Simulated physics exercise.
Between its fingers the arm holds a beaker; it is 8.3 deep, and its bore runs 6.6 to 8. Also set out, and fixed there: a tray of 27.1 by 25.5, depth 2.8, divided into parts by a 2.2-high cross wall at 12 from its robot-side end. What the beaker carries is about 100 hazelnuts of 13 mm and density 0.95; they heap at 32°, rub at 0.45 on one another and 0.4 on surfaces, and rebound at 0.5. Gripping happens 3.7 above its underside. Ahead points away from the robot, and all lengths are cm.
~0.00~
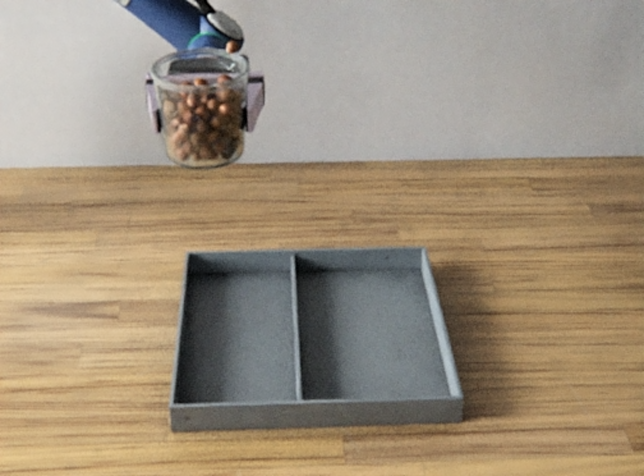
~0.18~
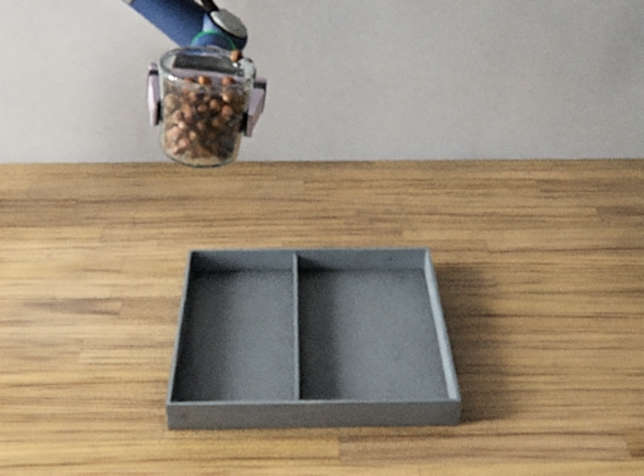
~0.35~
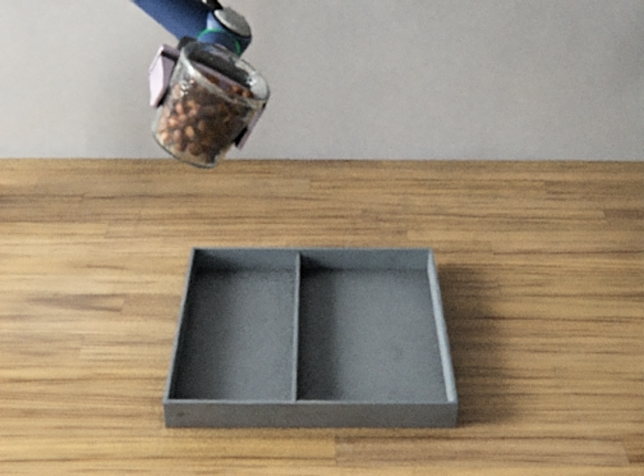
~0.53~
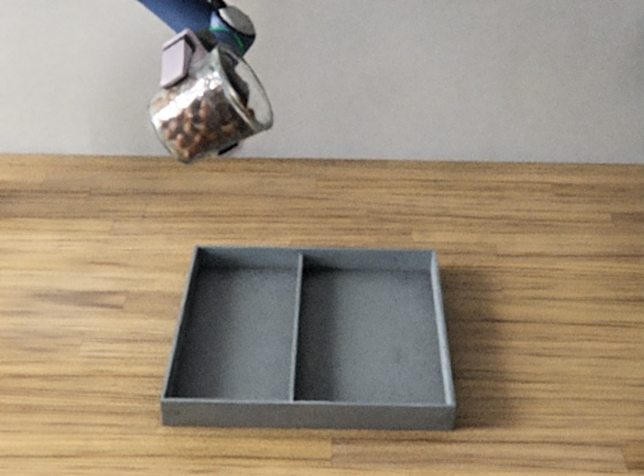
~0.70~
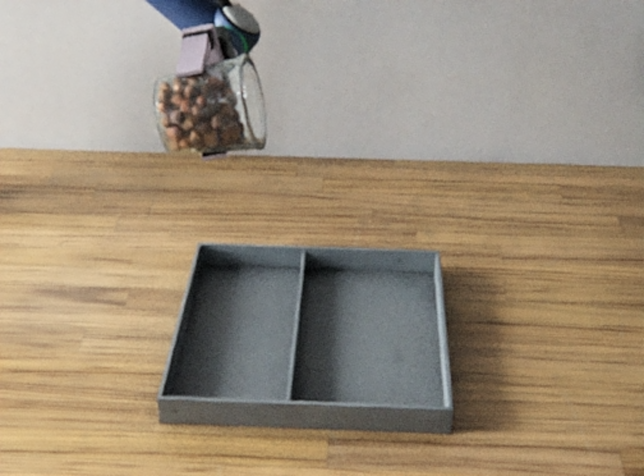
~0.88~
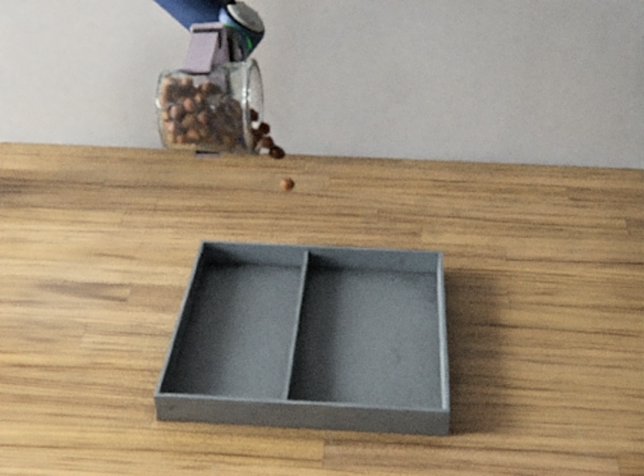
The clip shows a robotic arm holding a clear beaker of small brown balls above a gray divided tray on a wooden surface, tilting it steadily rightward until it lies nearly sideways and a few balls spill from its mouth.
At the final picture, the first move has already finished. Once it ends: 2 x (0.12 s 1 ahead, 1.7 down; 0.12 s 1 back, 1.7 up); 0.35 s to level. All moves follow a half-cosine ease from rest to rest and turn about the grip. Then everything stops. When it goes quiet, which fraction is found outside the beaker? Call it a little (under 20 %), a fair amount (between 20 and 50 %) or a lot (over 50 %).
A fair amount.
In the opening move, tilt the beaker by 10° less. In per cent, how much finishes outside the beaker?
Close to 10 in a hundred, I'd say.
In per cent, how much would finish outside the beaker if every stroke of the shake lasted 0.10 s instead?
Estimate for that case: 30 %.
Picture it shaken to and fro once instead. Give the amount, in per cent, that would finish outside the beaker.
Near 20 per cent.
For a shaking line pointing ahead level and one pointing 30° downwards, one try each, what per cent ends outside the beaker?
55 and 45 %.
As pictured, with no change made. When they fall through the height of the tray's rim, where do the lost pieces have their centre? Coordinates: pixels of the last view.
Their middle lies around (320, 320).
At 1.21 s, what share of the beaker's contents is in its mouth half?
Share in the mouth half: About 40 %.
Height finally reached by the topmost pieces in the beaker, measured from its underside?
Roughly 6.5 centimetres.
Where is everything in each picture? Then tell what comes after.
In the first frame, the beaker middle at (203, 112), level; upper third of the load around (208, 103), from x 170 to 235, top at y 50; 101 in the beaker.
In the second frame, the beaker middle at (204, 110), tilted 8° forward; upper third of the load around (204, 100), from x 170 to 240, top at y 55.
In the third frame, the beaker middle at (206, 109), tilted 30° forward; upper third of the load around (198, 99), from x 165 to 250, top at y 80.
In the fourth frame, the beaker middle at (207, 110), tilted 56° forward; upper third of the load around (194, 98), from x 160 to 250, top at y 80.
In the fifth frame, the beaker middle at (209, 110), tilted 78° forward; upper third of the load around (197, 94), from x 165 to 245, top at y 80.
In the sixth frame, the beaker middle at (209, 109), tilted 86° forward; upper third of the load around (192, 100), from x 170 to 290, top at y 80; 99 in the beaker, 2 in flight or on a rim.
After 1.21 s, tilted 86° forward, highest piece 27 above the table; 81 in the beaker, 11 in the far-side part, 9 in flight or on a rim.
After 1.54 s, tilted 40° forward, highest piece 29 above the table; 70 in the beaker, 25 in the far-side part, 5 in the robot-side part, 1 in flight or on a rim.
After 1.91 s, level, highest piece 30 above the table; 70 in the beaker, 25 in the far-side part, 6 in the robot-side part.
After 2.96 s, level, highest piece 30 above the table; 70 in the beaker, 25 in the far-side part, 6 in the robot-side part.
In the end, 70 in the beaker, 25 in the far-side part, 6 in the robot-side part. That is 31 % outside the beaker.
